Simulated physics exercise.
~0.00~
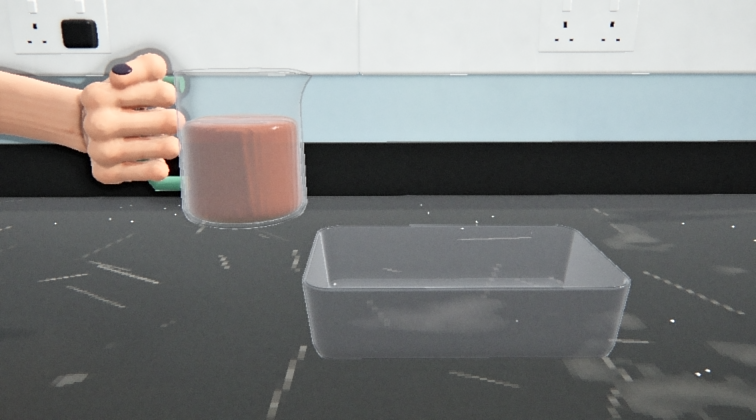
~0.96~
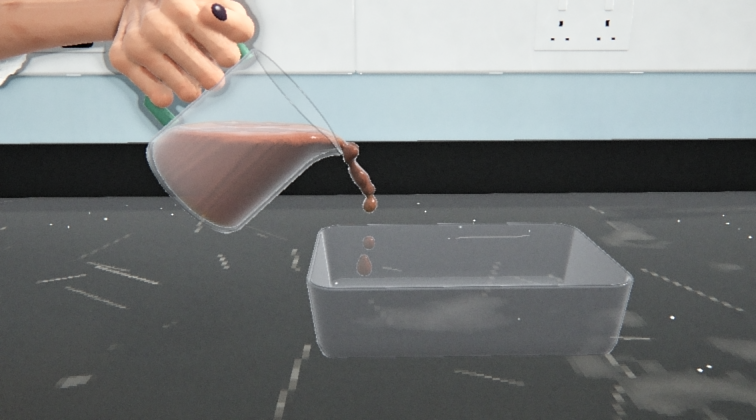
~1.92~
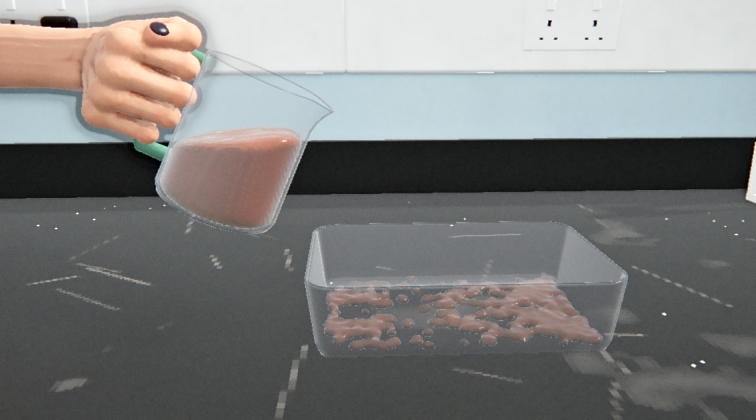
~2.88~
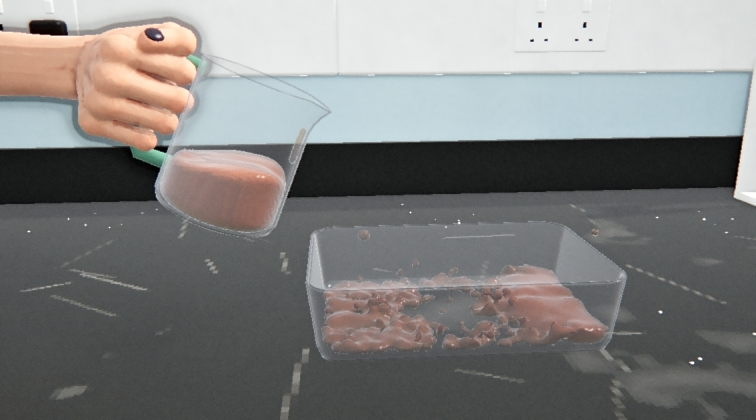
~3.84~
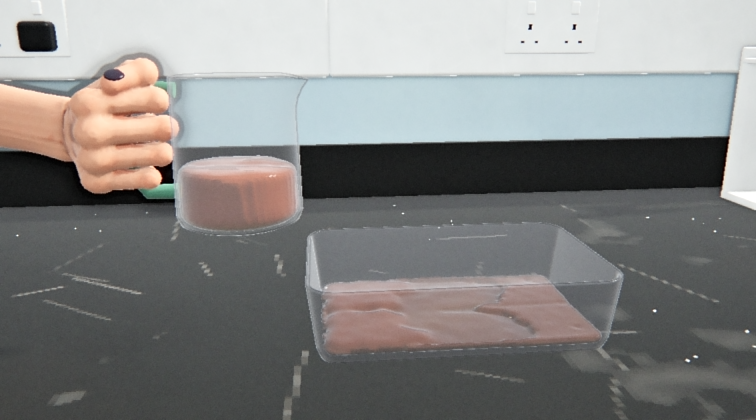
Hand tipping a clear pitcher of brownish-red tea into a glass dish in two goes, then holding it level, both partly filled.
